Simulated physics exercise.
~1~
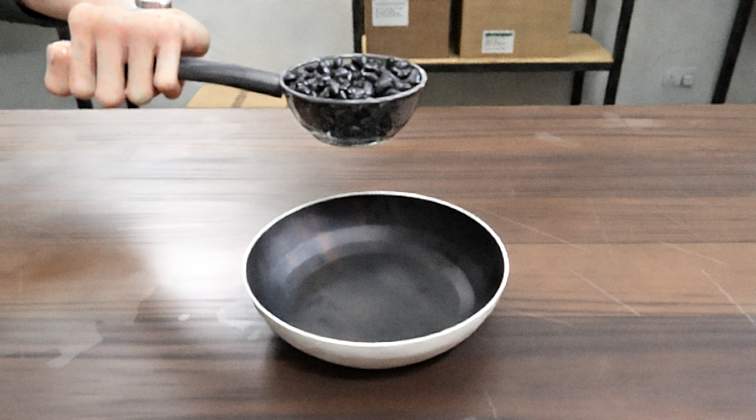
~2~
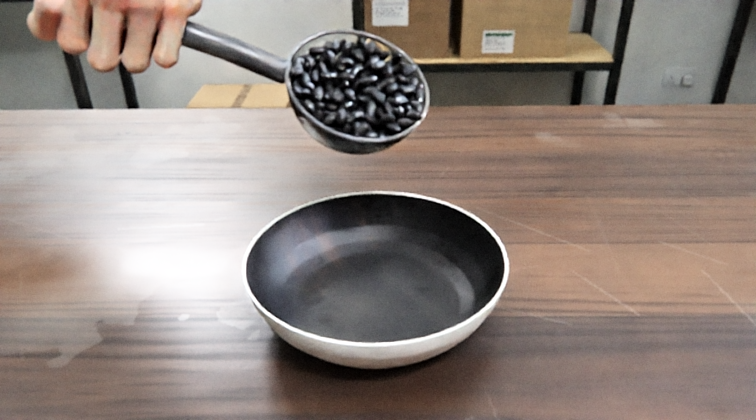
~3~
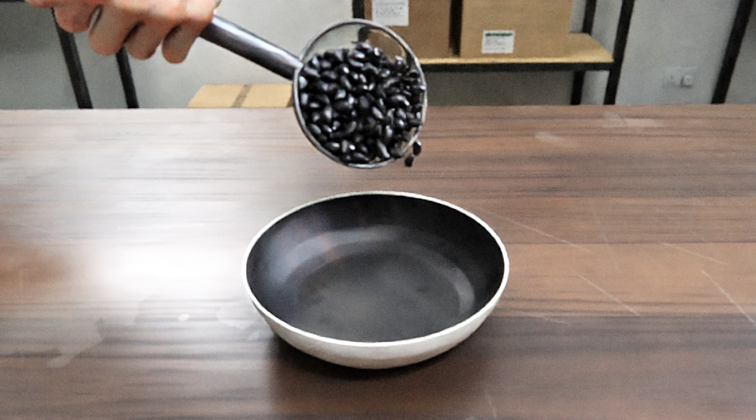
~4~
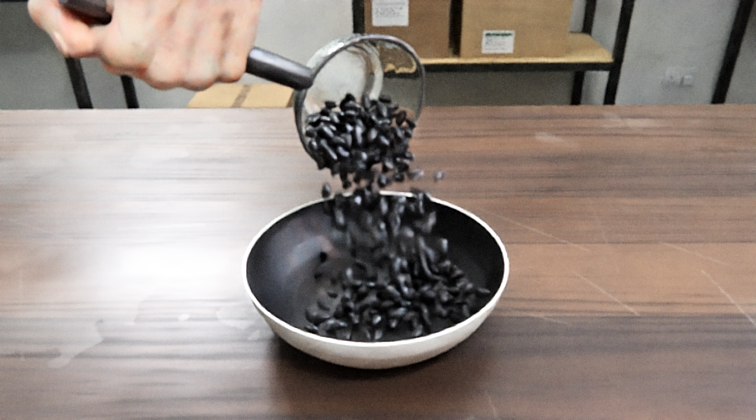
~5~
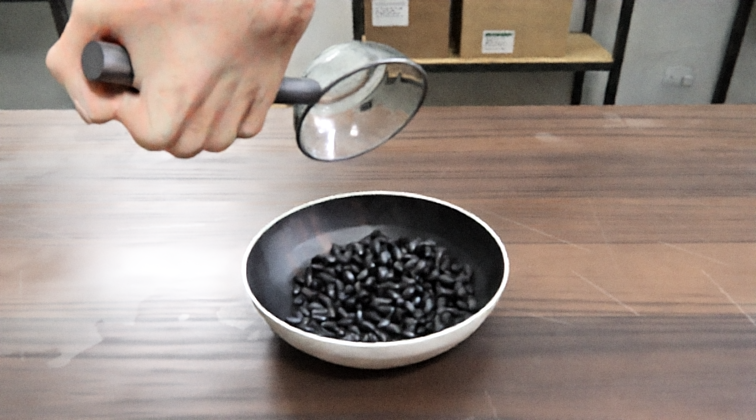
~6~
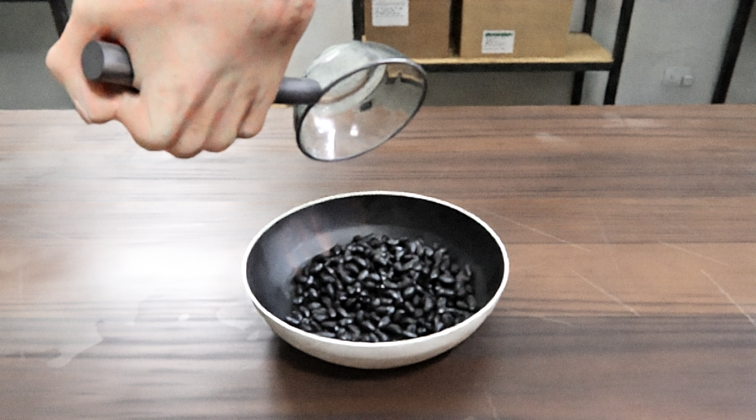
At first, a hand holds a dark-handled ladle full of shiny black beans above an empty pan with a black inside and a white outside, resting on a wooden table. The hand turns the ladle, tilting its bowl toward the viewer so the beans show more fully. As the tilt grows, a few beans begin to slip over the lower right edge. Then the beans pour down in a thick stream and scatter across the pan. The ladle keeps turning until it is empty. Finally, the hand holds it still above the pan, where the beans lie in a heap.
